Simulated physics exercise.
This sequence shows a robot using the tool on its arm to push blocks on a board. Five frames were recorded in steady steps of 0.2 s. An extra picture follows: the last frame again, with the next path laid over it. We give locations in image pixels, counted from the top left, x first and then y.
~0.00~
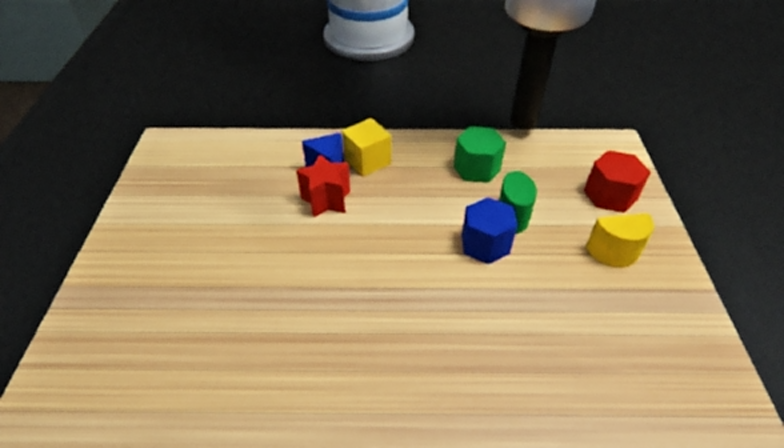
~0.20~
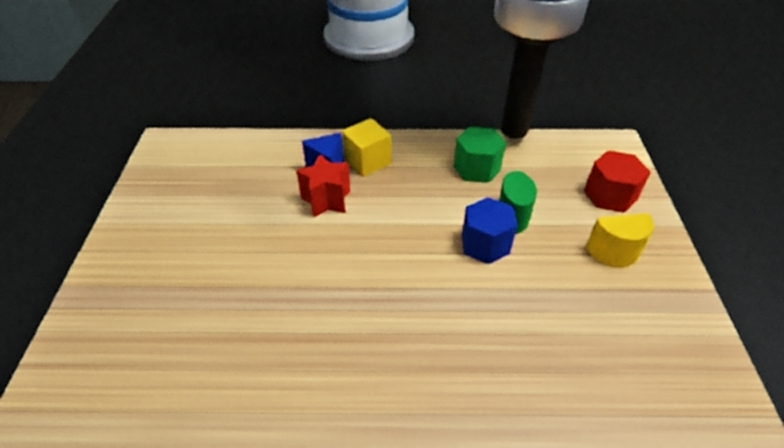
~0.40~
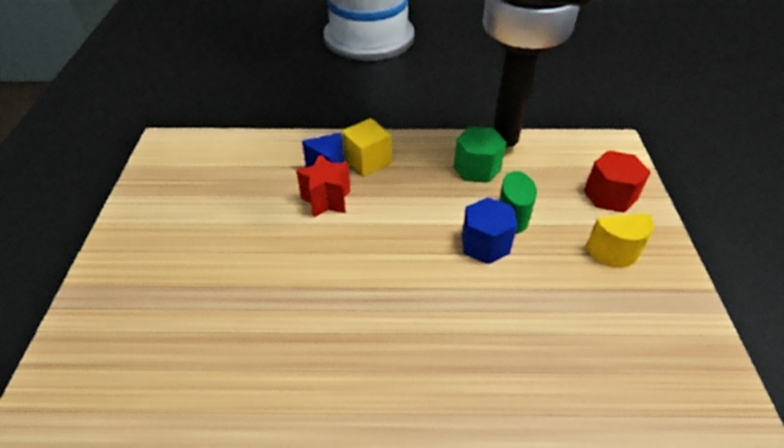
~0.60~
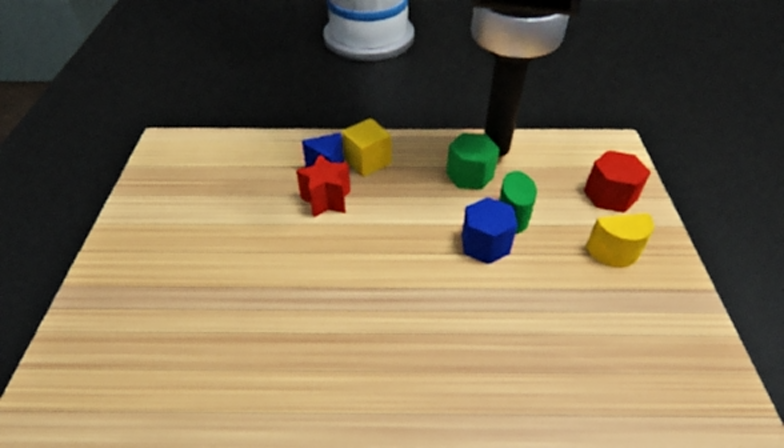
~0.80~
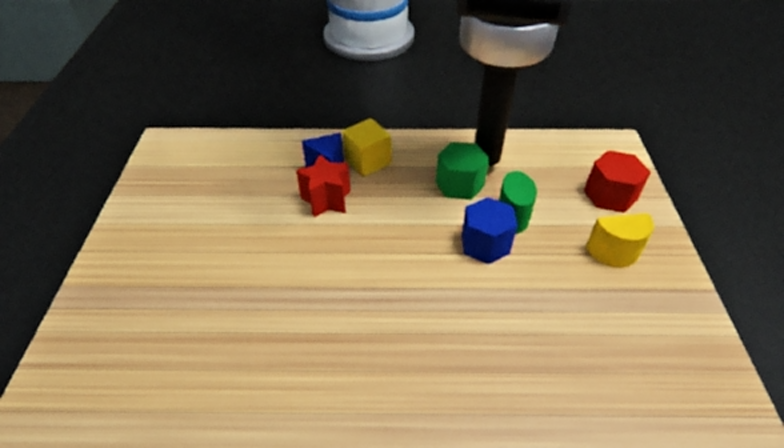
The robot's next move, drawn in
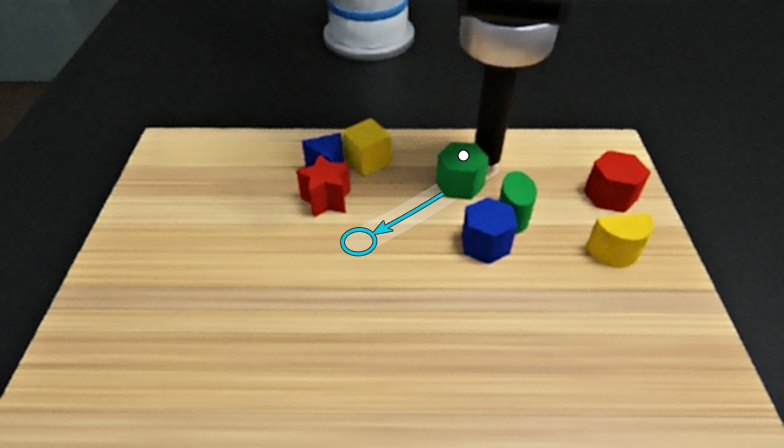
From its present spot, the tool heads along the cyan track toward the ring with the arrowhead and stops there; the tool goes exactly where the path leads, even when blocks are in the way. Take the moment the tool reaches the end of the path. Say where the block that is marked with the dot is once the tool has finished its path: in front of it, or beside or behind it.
Slipped clear.
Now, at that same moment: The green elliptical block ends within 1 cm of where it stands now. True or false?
This is true.
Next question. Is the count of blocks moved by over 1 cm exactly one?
Yes
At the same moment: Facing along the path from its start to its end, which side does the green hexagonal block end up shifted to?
It goes left.
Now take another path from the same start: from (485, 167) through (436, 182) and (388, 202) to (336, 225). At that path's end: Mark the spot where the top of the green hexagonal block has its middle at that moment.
For the centre of its top, I'd go with (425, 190).
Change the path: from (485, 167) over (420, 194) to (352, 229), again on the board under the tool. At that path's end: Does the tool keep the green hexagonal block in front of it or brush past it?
Once the path is finished, the green hexagonal block lies beside or behind the tool.
The drawn path runs from (485, 167) directly to (359, 241); the dot is on the green hexagonal block.
The first path, step by step. One third of the way, tool at (448, 181); green hexagonal block at (431, 185), turned 25° anticlockwise.
Two thirds of the way, tool at (406, 206); green hexagonal block at (404, 217), turned 75° anticlockwise.
At the end, tool at (358, 232); red star block not moved; green hexagonal block at (396, 231), turned 100° anticlockwise; green elliptical block not moved.
